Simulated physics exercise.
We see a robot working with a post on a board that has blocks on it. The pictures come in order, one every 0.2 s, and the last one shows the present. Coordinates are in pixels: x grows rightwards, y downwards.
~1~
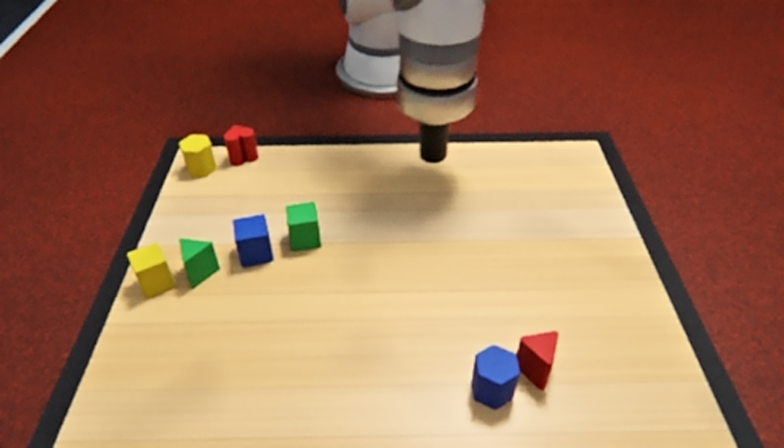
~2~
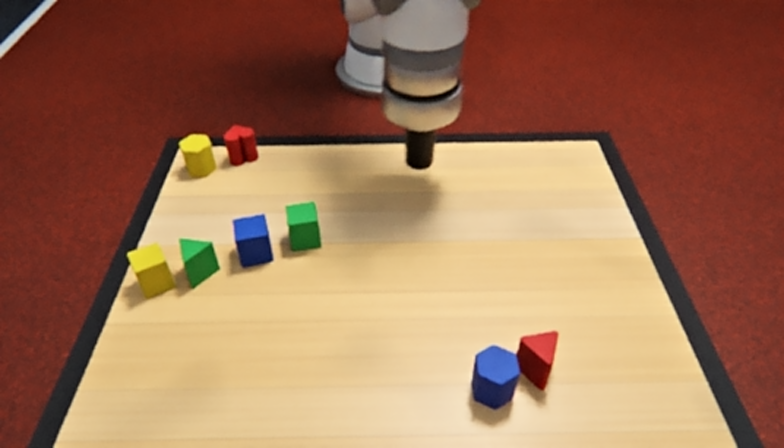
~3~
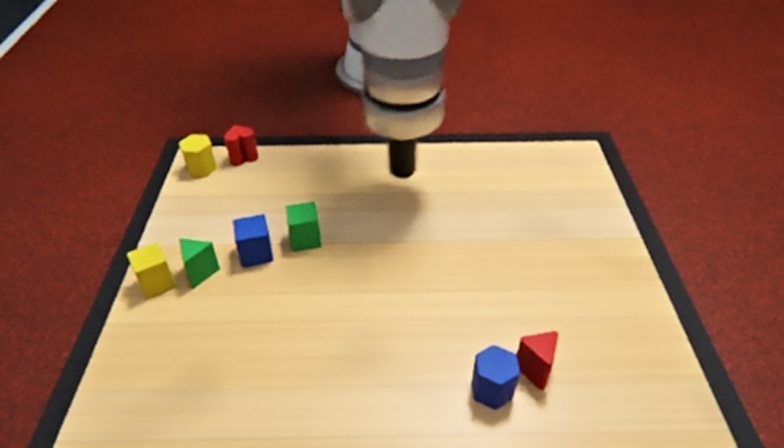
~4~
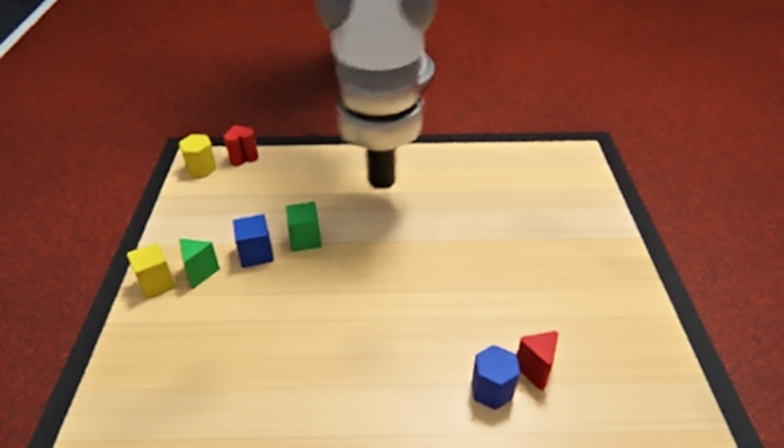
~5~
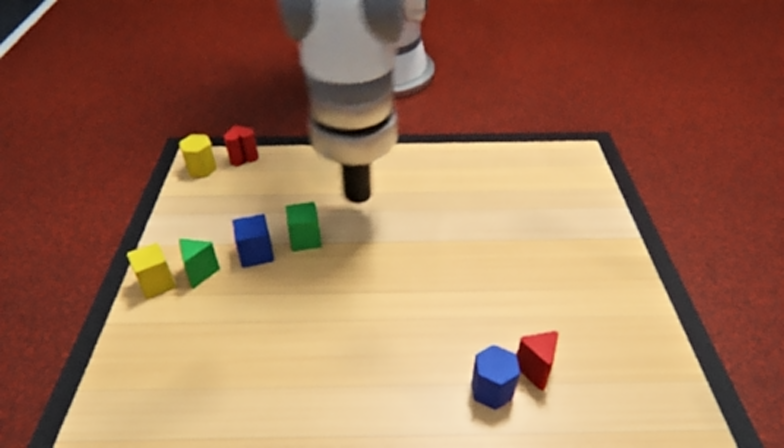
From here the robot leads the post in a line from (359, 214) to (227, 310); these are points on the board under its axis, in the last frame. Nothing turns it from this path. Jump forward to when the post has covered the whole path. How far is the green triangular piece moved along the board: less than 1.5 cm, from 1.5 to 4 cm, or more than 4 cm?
It shifts under 1.5 cm.
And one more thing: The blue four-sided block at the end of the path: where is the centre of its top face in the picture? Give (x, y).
Just about (210, 228).
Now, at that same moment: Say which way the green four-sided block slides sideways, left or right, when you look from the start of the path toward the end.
Over to the right.
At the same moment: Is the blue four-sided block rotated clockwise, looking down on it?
The answer is yes.
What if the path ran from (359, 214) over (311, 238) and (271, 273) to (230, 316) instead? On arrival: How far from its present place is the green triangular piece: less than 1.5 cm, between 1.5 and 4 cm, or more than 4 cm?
Distance: Between 1.5 and 4 cm.
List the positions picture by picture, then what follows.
In the first frame, post's lower end (433, 157); yellow four-sided block (146, 257); green triangular piece (191, 247); blue four-sided block (250, 226); green four-sided block (301, 212).
In the second frame, post (419, 163); blocks still.
In the third frame, post (402, 171); blocks still.
In the fourth frame, post (382, 182); blocks still.
In the fifth frame, post (358, 195); yellow four-sided block (146, 257); green triangular piece (191, 247); blue four-sided block (250, 226); green four-sided block (301, 212).
The first path, step by step. One third of the way, post (317, 224); green four-sided block (284, 218).
Two thirds of the way, post (272, 255); blue four-sided block (214, 230), turned 40° clockwise; green four-sided block (244, 236), turned 40° clockwise.
At the end, post (221, 291); yellow four-sided block still; green triangular piece (188, 248); blue four-sided block (210, 228), turned 50° clockwise; green four-sided block (238, 238), turned 50° clockwise.
